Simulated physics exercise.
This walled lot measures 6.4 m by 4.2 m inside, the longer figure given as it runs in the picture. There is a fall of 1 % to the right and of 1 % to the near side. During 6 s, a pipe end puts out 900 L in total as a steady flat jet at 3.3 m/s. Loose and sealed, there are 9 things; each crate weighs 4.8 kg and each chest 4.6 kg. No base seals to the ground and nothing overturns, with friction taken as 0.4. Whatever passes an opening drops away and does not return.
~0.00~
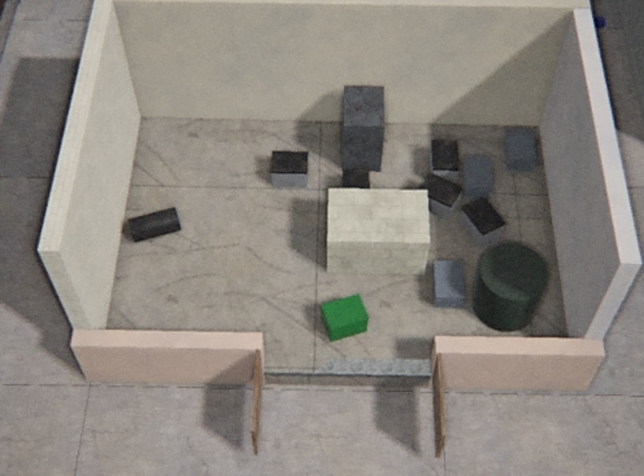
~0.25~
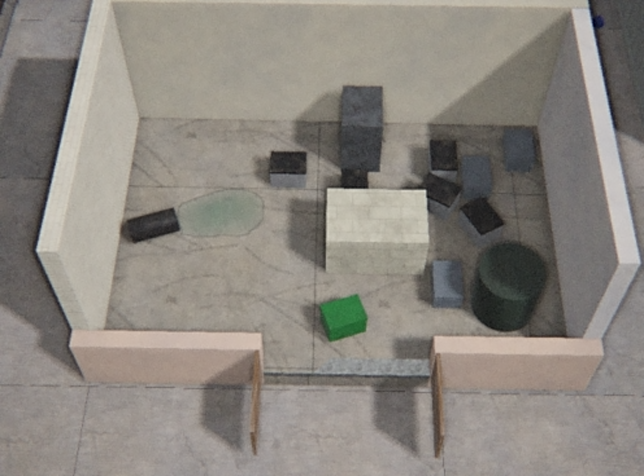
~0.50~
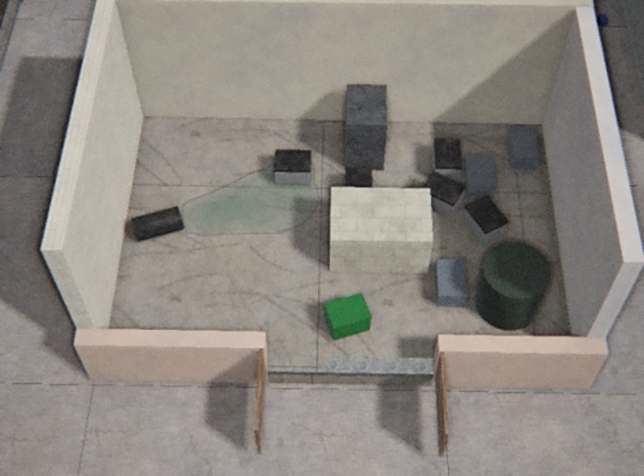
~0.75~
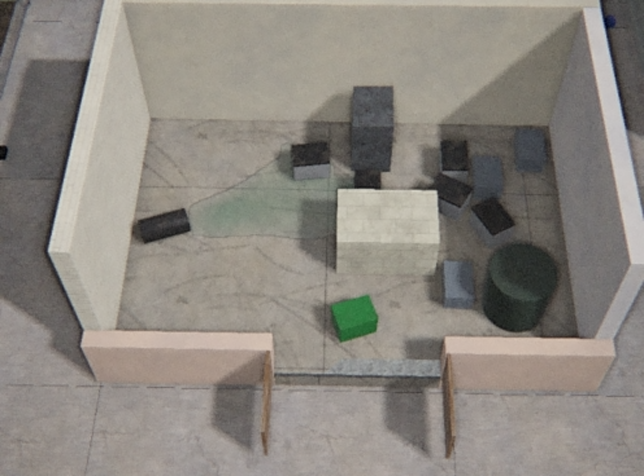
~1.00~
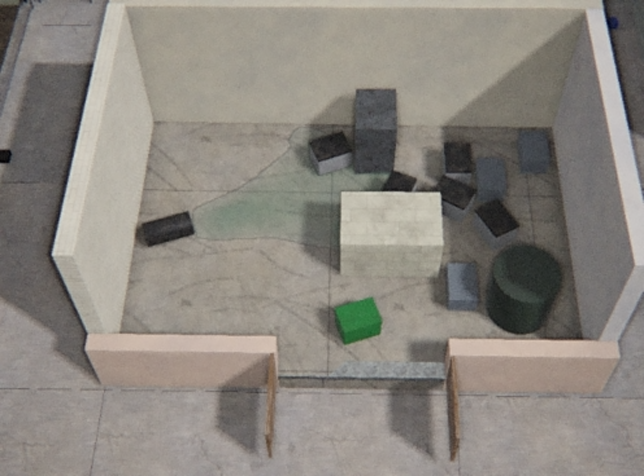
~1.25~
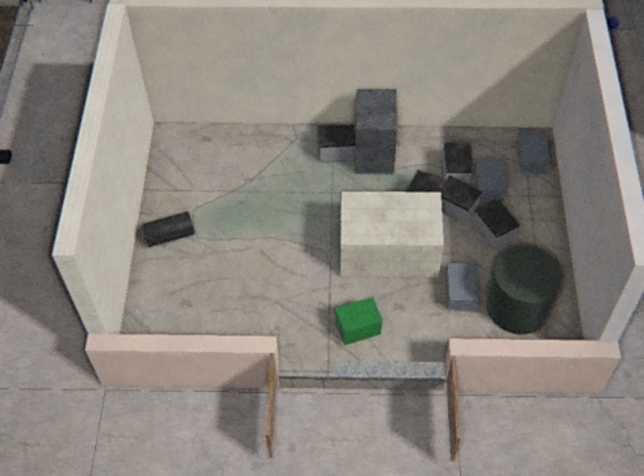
We see a walled lot holding dark blocks, a pale block, a drum and a green chest as water spreads rightward from a pipe end at left, shifting a few dark blocks while the green chest stays put.
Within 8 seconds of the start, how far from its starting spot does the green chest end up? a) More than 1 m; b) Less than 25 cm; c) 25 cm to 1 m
b.
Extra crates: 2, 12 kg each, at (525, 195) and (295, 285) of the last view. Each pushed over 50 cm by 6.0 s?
First greater, then smaller.
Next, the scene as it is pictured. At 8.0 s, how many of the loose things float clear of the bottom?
Just then, the number is 8.
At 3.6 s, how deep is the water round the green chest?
Somewhere close to 1 cm.
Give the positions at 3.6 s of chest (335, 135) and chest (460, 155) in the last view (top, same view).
Somewhere around (235, 140) and (511, 123).
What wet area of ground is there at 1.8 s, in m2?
Roughly 7.0 m2 of it is wet.
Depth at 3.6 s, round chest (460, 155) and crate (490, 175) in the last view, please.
Close to 6 and 11 centimetres.
After 1.8 s the green chest is near (359, 314), 0.0 m from its start, aground; 0 of 9 are out; 1 afloat.
After 3.6 s the green chest is near (359, 314), 0.0 m from its start, aground; 0 of 9 are out; 5 afloat.
After 5.6 s the green chest is near (359, 314), 0.0 m from its start, aground; 0 of 9 are out; 6 afloat.
After 8.0 s the green chest is near (352, 314), 0.1 m from its start, aground; 0 of 9 are out; 8 afloat.
